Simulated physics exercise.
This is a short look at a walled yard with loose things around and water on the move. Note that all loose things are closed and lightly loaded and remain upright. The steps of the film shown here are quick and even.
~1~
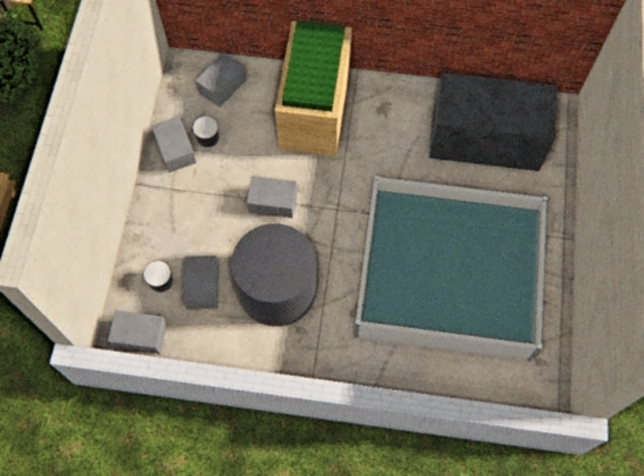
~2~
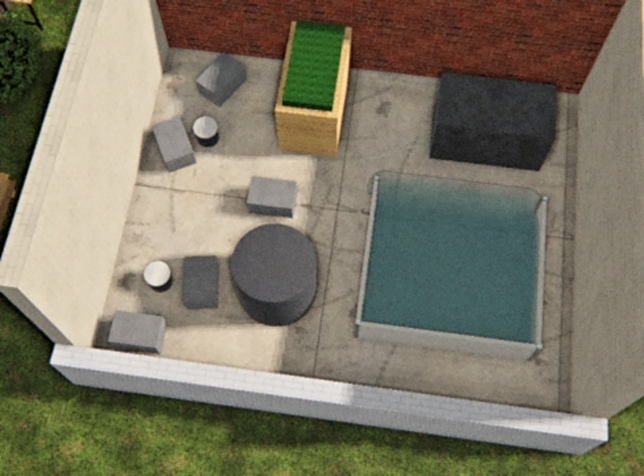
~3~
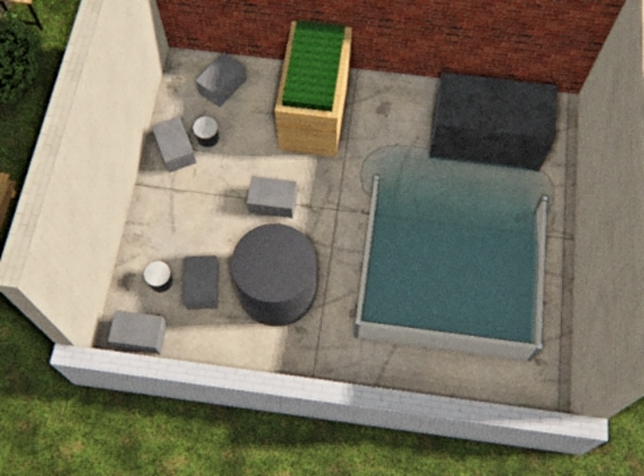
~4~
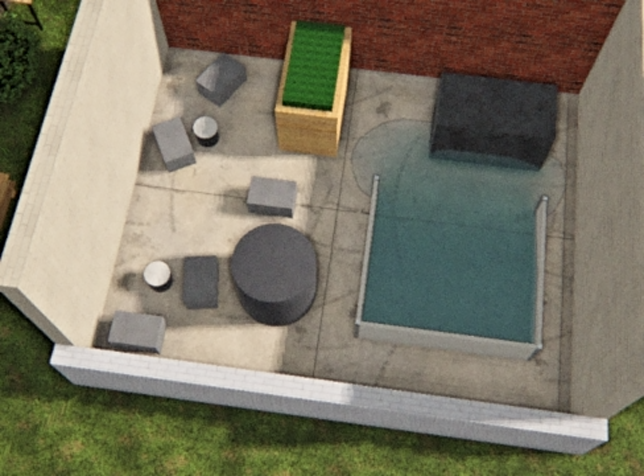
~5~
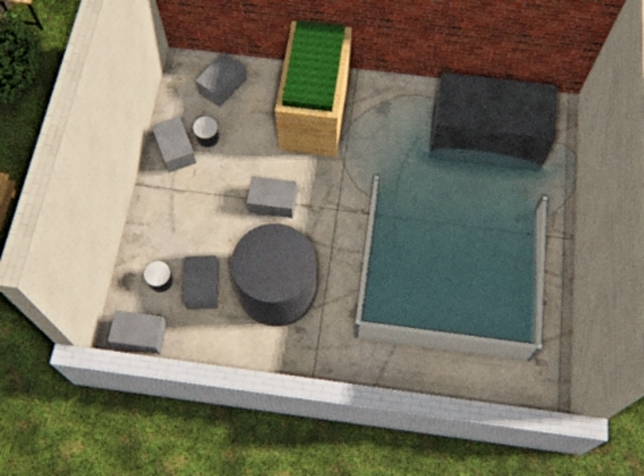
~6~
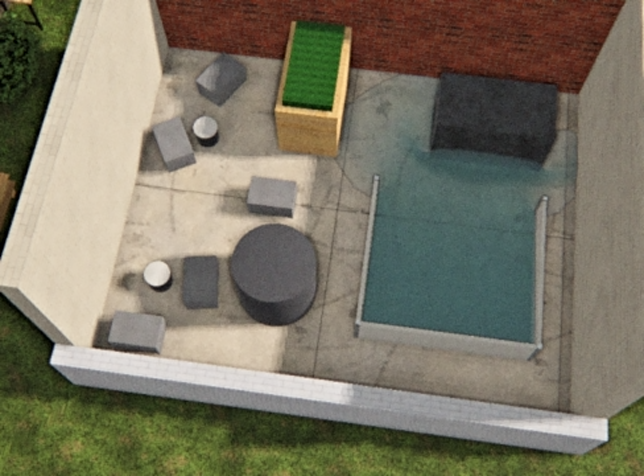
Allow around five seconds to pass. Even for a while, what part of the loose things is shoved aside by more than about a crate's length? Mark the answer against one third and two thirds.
Fewer than a third of them.
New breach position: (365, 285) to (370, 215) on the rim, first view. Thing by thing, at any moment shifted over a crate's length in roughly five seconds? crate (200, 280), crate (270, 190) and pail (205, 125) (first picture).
Each in turn, never travels that far, ends up that far off, ends up that far off.
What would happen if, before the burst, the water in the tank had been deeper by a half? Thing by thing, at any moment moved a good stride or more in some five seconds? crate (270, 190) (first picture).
I reckon over that mark.
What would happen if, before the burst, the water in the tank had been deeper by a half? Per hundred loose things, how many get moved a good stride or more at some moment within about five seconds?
30 % or so.
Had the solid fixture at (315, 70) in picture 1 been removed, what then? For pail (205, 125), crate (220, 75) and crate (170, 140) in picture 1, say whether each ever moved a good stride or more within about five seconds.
No. 1 got relocated, no. 2 got relocated, no. 3 got relocated.
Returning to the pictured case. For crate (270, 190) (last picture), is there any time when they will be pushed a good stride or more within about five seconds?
At least that much.
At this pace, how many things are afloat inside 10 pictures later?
The count comes to 0.
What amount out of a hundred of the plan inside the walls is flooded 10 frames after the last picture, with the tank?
About 40 in a hundred.
A moment on, 0 of 7 are well off their spots; 0 afloat.
Next, 0 of 7 are well off their spots; 0 afloat.
Later, 1 of 7 are well off their spots; 0 afloat.
In the end, 1 of 7 are well off their spots, and 1 have been at some point; 1 afloat.
